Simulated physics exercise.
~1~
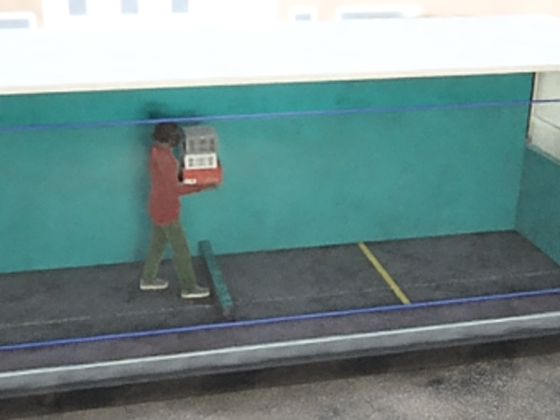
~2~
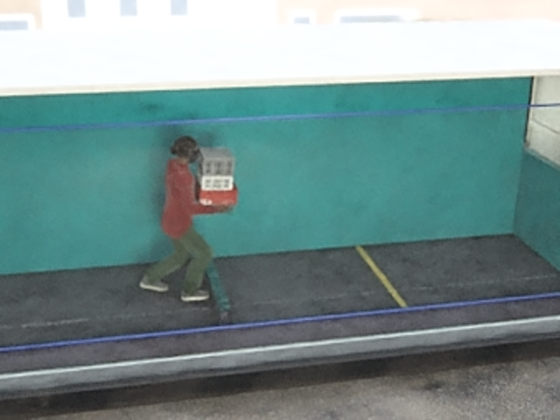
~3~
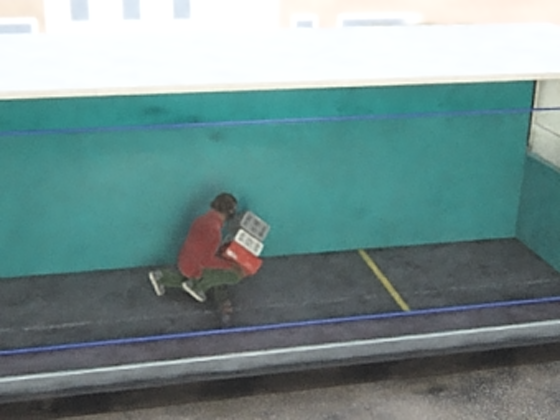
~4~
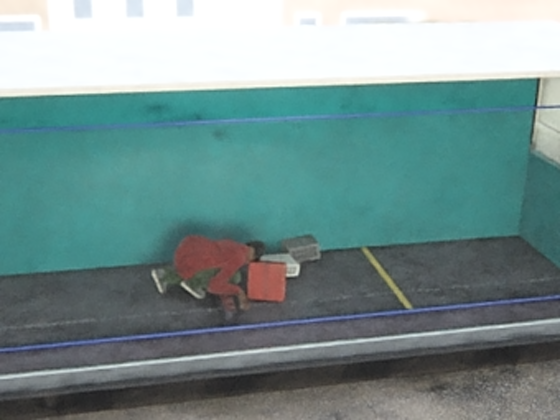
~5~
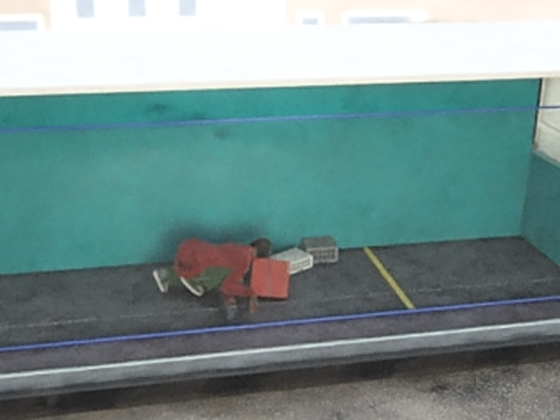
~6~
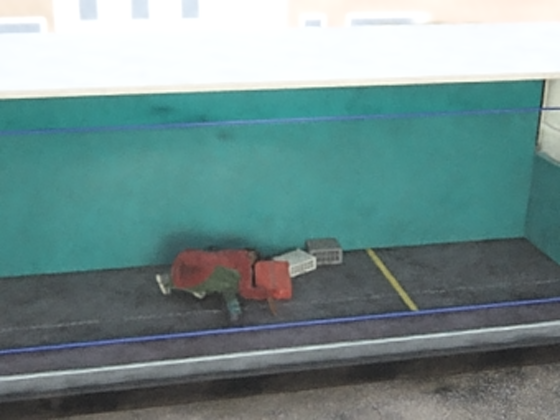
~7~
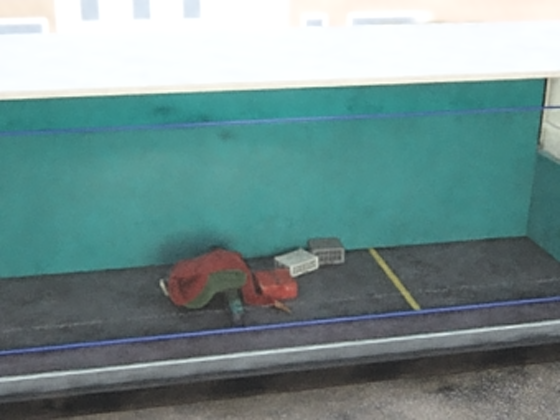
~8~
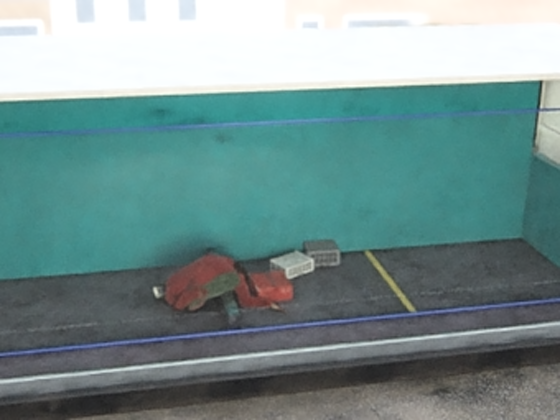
Person in red top carrying stacked boxes tripping at a low rail, collapsing face down, boxes spilling short of a yellow line.
